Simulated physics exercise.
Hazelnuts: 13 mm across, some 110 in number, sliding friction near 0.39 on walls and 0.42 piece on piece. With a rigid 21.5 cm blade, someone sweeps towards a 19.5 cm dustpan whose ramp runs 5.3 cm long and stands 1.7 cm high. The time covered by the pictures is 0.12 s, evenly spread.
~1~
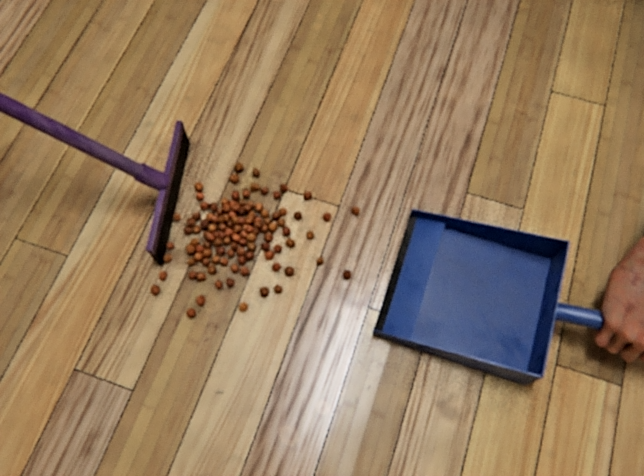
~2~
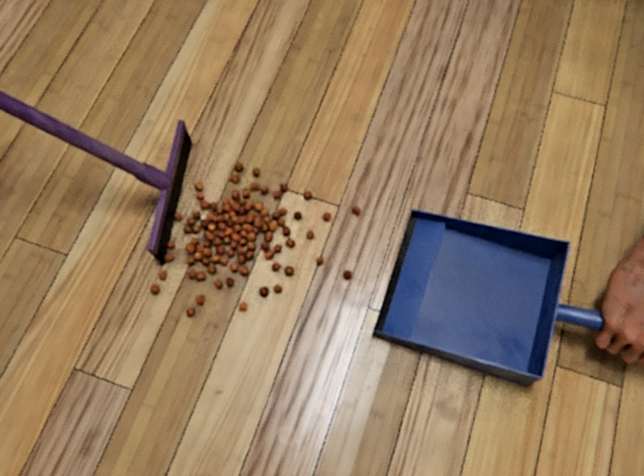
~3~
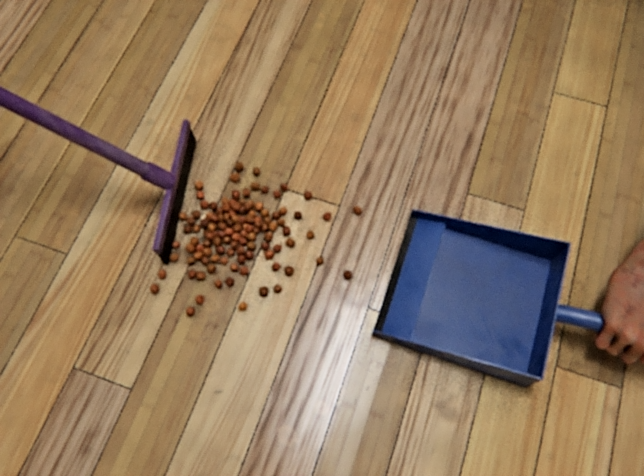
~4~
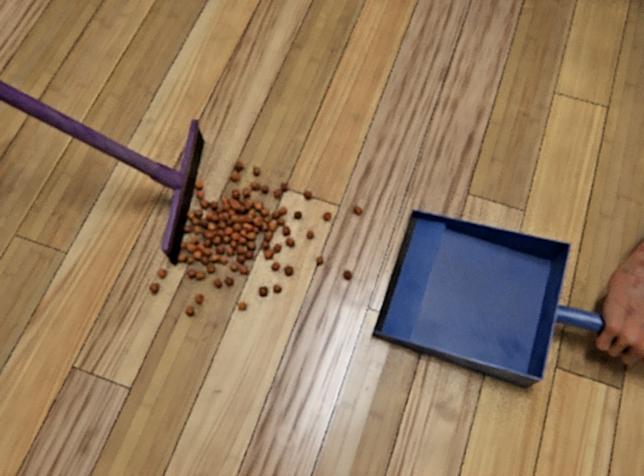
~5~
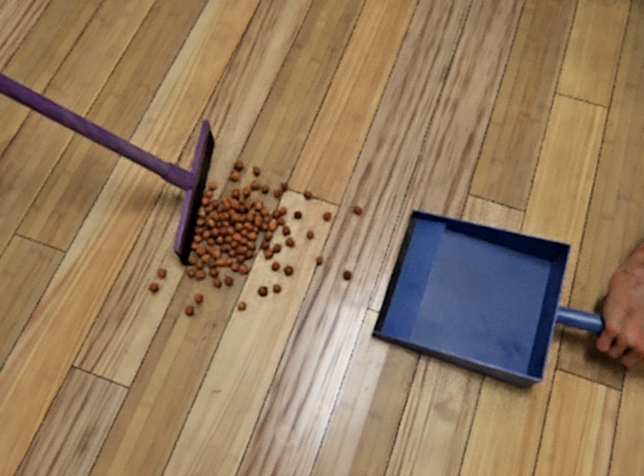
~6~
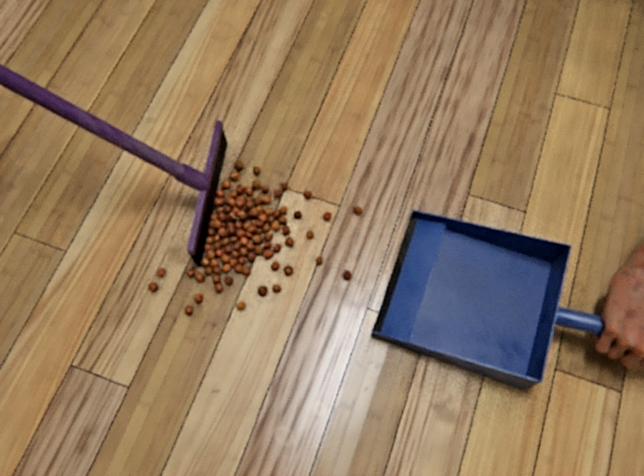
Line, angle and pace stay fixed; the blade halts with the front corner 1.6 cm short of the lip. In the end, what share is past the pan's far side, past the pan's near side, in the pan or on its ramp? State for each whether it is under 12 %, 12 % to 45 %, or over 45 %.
Far side: 12 % to 45 %; near side: 12 % to 45 %; pan: 12 % to 45 %.
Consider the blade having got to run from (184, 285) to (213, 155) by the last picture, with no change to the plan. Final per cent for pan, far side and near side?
Split: Pan = 10, far = 15, near = 25.
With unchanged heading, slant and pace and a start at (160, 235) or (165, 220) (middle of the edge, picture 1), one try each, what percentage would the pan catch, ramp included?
About 25 and 30 per cent.
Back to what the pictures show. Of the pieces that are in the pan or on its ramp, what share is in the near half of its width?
Around 10 percent.
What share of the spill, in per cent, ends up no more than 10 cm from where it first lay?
Some 5 per cent.
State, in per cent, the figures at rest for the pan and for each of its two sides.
Result in %: Far side 30, near side 20, pan 25.
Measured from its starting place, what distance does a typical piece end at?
Median: Approx. 28 cm.
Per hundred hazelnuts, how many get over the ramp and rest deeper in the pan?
Around 5 in a hundred.
Then, 0.16 s after the last picture, middle of the blade 17 cm from the lip; 0 % over the lip, far side 15 %, near side 15 %.
Then, 0.27 s after the last picture, middle of the blade 8 cm from the lip; 0 % over the lip, far side 25 %, near side 15 %.
Then, 0.51 s after the last picture, middle of the blade 4 cm from the lip; 30 % over the lip, far side 30 %, near side 20 %.
In the end, far side 30 %, near side 20 %, pan 25 %, in front of the lip or behind the blade 30 %.
